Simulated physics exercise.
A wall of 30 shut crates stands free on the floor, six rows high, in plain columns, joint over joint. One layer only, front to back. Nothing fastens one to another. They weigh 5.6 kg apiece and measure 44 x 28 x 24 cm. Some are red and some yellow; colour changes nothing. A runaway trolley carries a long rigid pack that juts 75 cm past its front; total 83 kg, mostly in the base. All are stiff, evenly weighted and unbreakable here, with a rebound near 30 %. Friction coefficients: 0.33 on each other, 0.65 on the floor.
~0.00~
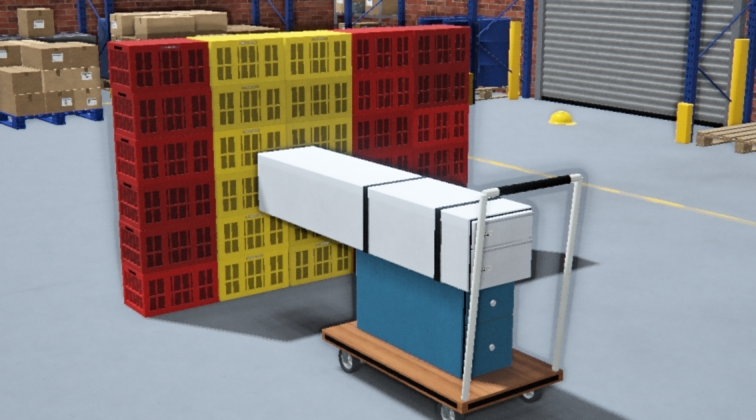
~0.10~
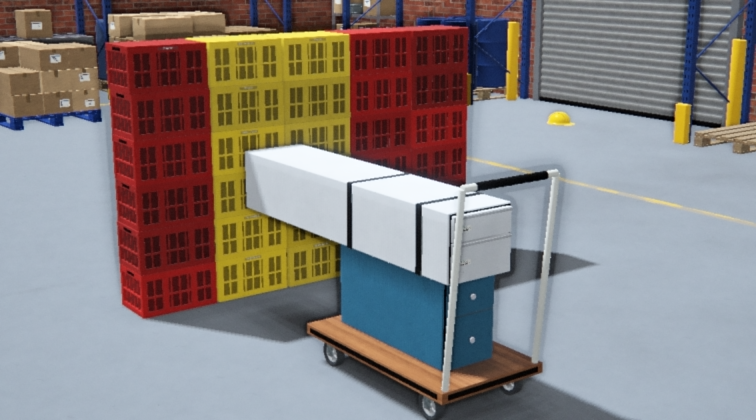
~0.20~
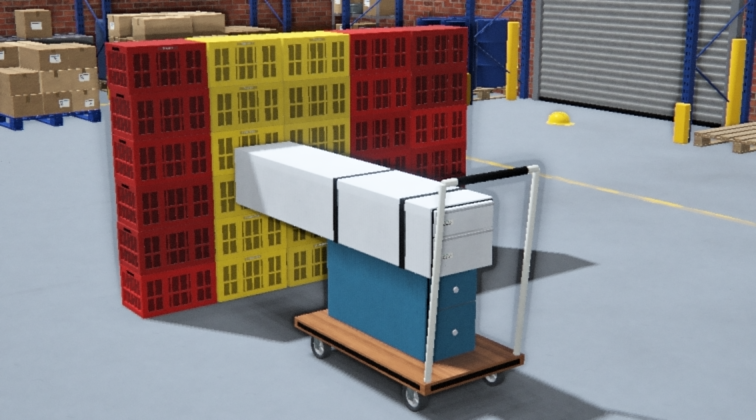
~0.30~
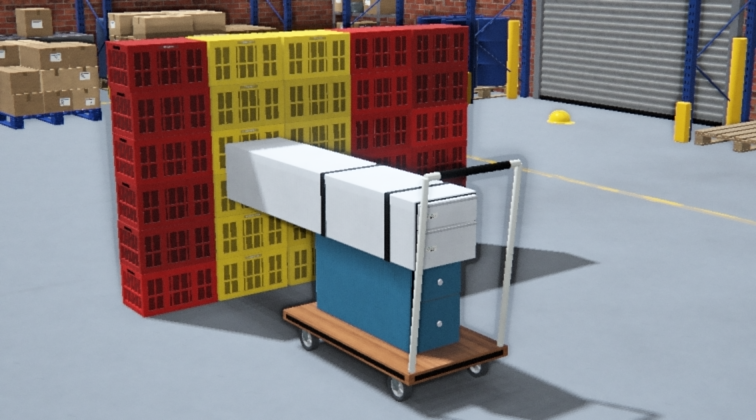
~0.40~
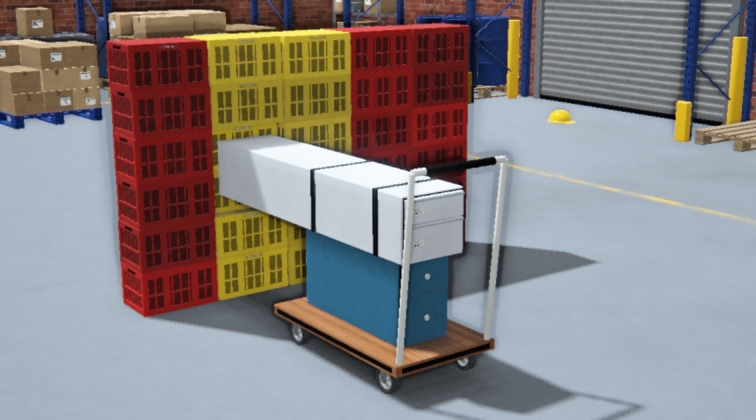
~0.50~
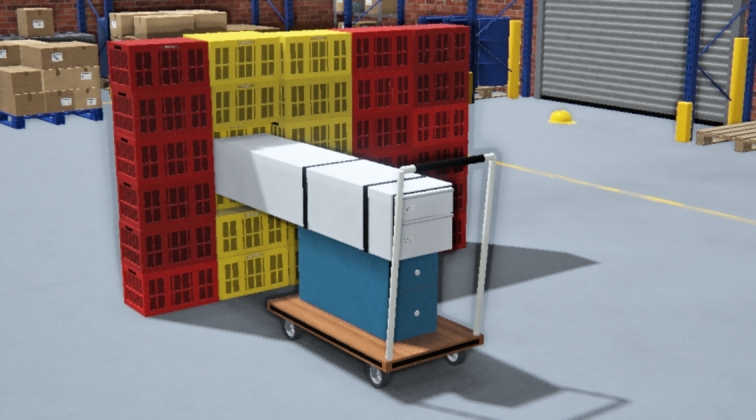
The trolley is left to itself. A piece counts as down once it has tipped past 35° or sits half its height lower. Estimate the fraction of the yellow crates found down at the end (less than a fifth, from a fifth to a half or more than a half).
The part is from a fifth to a half.
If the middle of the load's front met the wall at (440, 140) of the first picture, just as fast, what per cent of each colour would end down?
Then red 20, yellow 0 per cent.
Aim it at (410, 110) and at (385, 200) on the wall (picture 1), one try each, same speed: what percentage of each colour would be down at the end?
Red 50 then 30, yellow 0 then 0 per cent.
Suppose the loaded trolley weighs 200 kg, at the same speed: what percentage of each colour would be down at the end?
In that case red 0, yellow 30 per cent.
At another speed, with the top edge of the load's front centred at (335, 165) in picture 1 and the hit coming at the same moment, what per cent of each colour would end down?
In that case red 0, yellow 20 per cent.
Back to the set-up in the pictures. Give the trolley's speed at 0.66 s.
About 0.6 m/s.
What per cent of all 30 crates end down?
Roughly 15 per cent of them.
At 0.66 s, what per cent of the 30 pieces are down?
0 per cent by then.
By 0.66 s, load 25 cm past the wall's line, still rolling; none of the 12 yellow crates down (0 of 30 in all colours); top yellow crate unmoved.
By 0.92 s, load 40 cm past the wall's line, still rolling; 4 of the 12 yellow crates down (4 of 30 in all colours); top yellow crate unmoved.
By 1.22 s, load 53 cm past the wall's line, still rolling; 4 of the 12 yellow crates down (4 of 30 in all colours); top yellow crate unmoved.
By 2.44 s, load 75 cm past the wall's line, stopped; 4 of the 12 yellow crates down (4 of 30 in all colours); top yellow crate unmoved.
When it is over (3.4 s), load 75 cm past the wall's line, stopped; 4 of the 12 yellow crates down (4 of 30 in all colours); top yellow crate unmoved; top red crate unmoved. That is 33 per cent. In pixels of the last frame, middles, top yellow crate near (306, 54), top red crate near (428, 46).
